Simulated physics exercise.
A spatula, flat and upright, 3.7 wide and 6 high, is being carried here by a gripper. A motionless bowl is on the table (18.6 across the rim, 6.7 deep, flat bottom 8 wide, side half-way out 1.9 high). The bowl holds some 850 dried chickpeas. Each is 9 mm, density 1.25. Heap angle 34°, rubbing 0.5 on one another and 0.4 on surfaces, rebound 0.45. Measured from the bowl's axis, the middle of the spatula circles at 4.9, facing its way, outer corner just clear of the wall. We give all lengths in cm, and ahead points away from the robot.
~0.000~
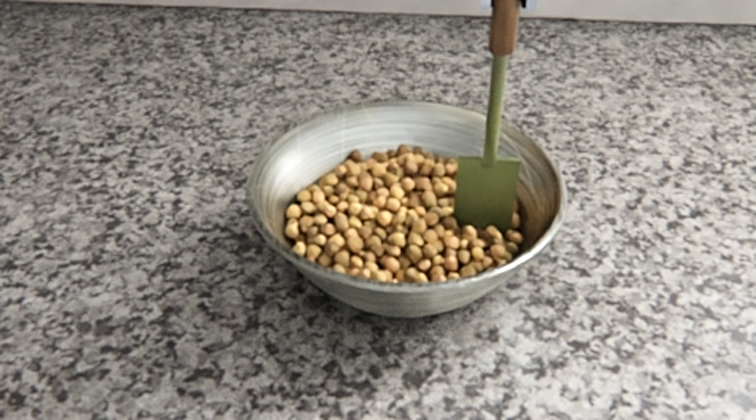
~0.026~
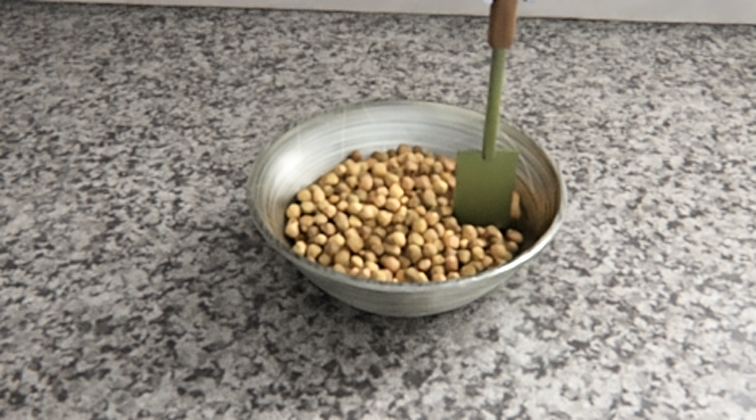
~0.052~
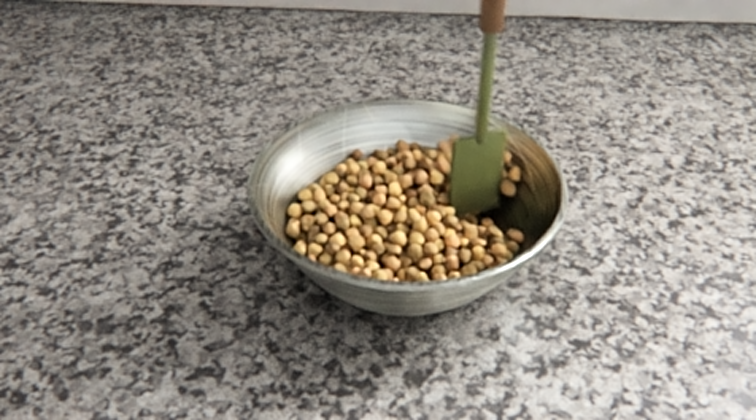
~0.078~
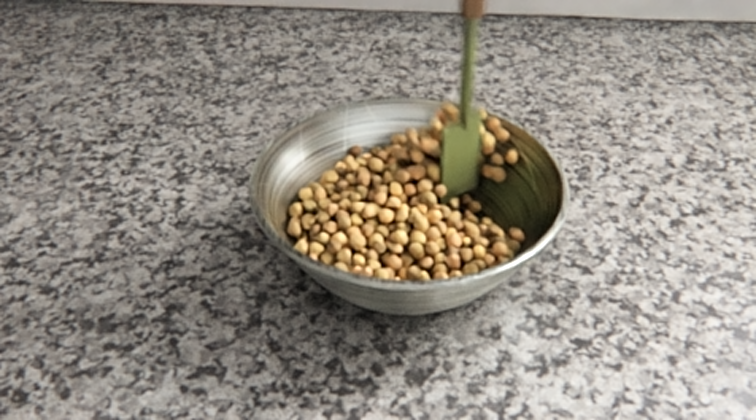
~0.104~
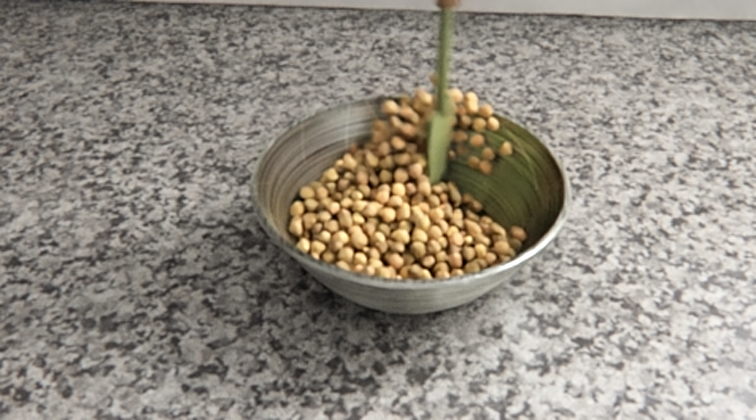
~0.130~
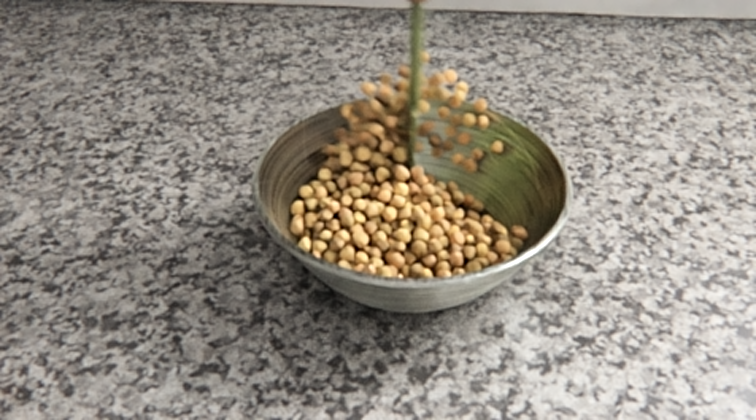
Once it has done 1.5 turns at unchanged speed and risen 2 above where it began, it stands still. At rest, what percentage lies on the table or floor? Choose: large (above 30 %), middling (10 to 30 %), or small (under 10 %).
Middling.
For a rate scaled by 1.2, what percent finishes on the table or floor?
That gives about 20 percent.
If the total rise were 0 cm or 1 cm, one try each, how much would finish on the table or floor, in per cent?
It comes to about 35 per cent and about 25 per cent.
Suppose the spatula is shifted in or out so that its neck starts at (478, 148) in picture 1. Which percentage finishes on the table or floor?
I'd say around 20 per cent.
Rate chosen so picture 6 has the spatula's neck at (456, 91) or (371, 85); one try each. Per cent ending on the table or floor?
About 10 and 25 per cent.
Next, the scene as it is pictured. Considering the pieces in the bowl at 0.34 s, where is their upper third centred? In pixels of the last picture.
Look near (418, 253) for its middle.
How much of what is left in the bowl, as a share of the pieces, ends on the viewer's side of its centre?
Some 50 per cent.
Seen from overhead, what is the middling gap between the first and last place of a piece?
My guess is close to 2 centimetres.
By 0.34 s, 264° round, highest piece 11 above the table; 734 in the bowl, 57 on the table or floor, 58 in flight or on the tool.
By 0.55 s, 77° round, highest piece 8 above the table; 682 in the bowl, 155 on the table or floor, 12 in flight or on the tool.
By 0.85 s, 180° round, highest piece 7 above the table; 678 in the bowl, 169 on the table or floor, 2 in flight or on the tool.
By 1.55 s, 180° round, highest piece 6 above the table; 678 in the bowl, 171 on the table or floor.
Final count, 678 in the bowl, 171 on the table or floor. That is 20 % on the table or floor.
